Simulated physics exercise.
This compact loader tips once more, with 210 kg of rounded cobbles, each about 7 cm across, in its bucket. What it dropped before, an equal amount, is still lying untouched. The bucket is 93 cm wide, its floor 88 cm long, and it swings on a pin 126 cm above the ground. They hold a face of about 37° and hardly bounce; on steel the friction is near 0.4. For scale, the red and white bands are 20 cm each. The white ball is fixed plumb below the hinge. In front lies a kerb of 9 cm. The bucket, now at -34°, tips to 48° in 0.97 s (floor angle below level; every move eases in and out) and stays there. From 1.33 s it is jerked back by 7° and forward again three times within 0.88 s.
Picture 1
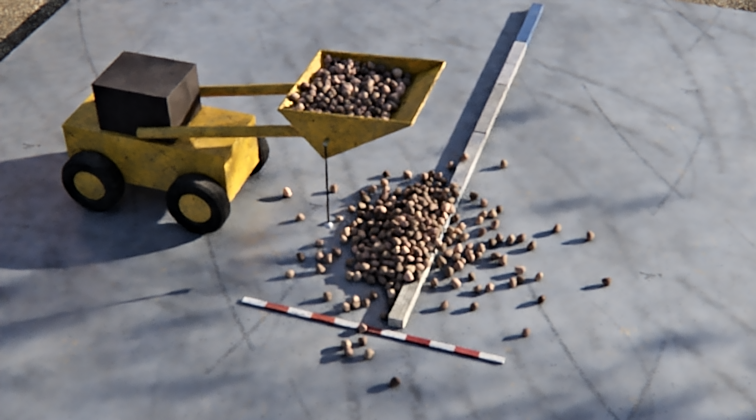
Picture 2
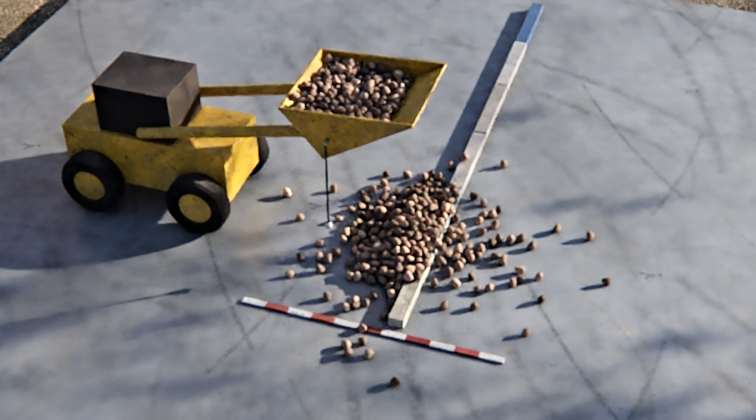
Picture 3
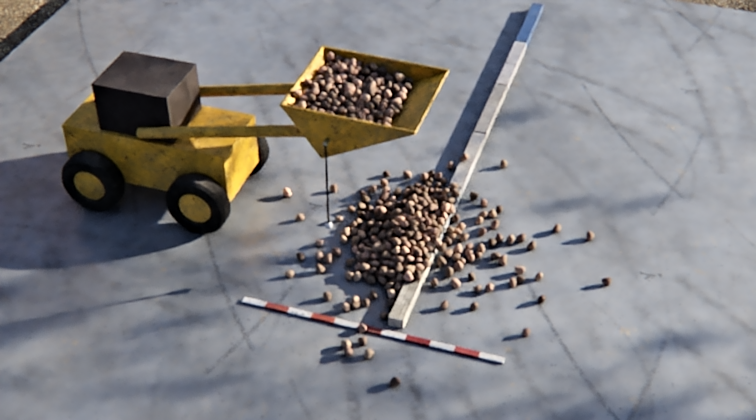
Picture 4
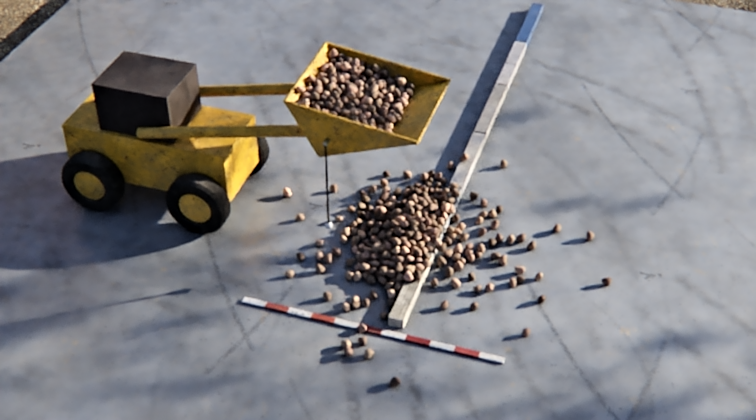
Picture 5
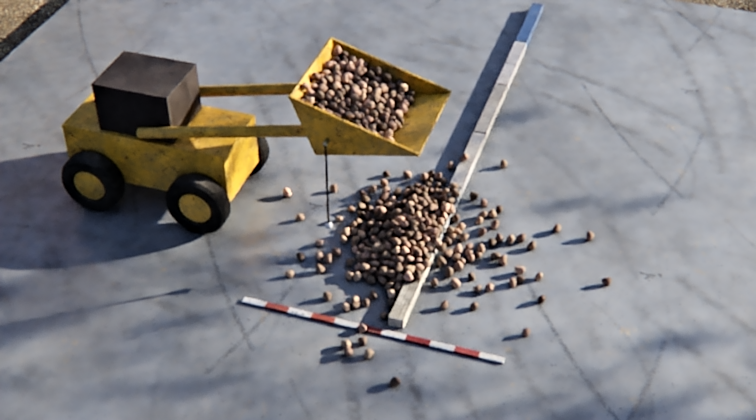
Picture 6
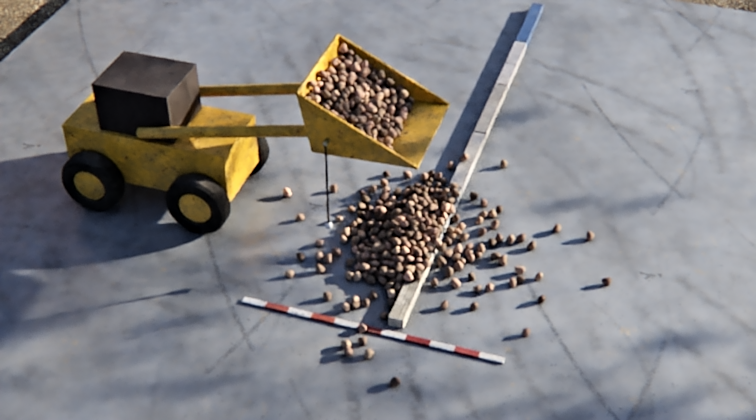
On a grey slab streaked with shadows, a yellow toy-like loader stood still while its raised bucket of rounded stones tilted steadily forward, above a heap of similar stones lying across a long kerb.
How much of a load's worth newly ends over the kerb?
Close to 71 parts in a hundred.
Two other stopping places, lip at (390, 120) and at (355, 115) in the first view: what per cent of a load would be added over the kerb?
First some 45, then 10 per cent.
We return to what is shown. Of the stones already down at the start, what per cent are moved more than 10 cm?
About 15 per cent.
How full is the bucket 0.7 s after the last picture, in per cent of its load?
Roughly 55 per cent is still inside.
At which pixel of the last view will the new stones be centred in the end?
Their middle is at about (461, 245).
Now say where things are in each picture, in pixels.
In the first frame, lip at (412, 124), floor tilted -34°, highest stones at (359, 77). The earlier load is highest near (416, 218), 20 cm above ground level, 86 % on this side of the kerb, 14 % over the kerb.
In the second frame, the bucket is at -32°, its lip at (413, 127); the top of the load is at (347, 77).
In the third frame, the bucket is at -28°, its lip at (415, 133); the top of the load is at (337, 72).
In the fourth frame, lip at (418, 143), floor tilted -21°, highest stones at (338, 69).
In the fifth frame, the bucket is at -12°, its lip at (419, 155); the top of the load is at (336, 68).
In the sixth frame, lip at (417, 168), floor tilted -2°, highest stones at (341, 65).
Then, 0.3 s after the last picture the floor is at 35°; in per cent of one load, 100 in the bucket, 86 on this side of the kerb, 14 over the kerb; the foremost stones are at (552, 271).
Then, 0.7 s after the last picture the floor is at 48°; in per cent of one load, 57 in the bucket, 128 on this side of the kerb, 15 over the kerb; the foremost stones are at (552, 271).
Then, 2.2 s after the last picture the floor is at 48°; in per cent of one load, 0 in the bucket, 114 on this side of the kerb, 86 over the kerb; the foremost stones are at (610, 307).
Then, 4.7 s after the last picture the floor is at 48°; in per cent of one load, 0 in the bucket, 114 on this side of the kerb, 86 over the kerb; the foremost stones are at (611, 307). Net gain over the kerb, 71.
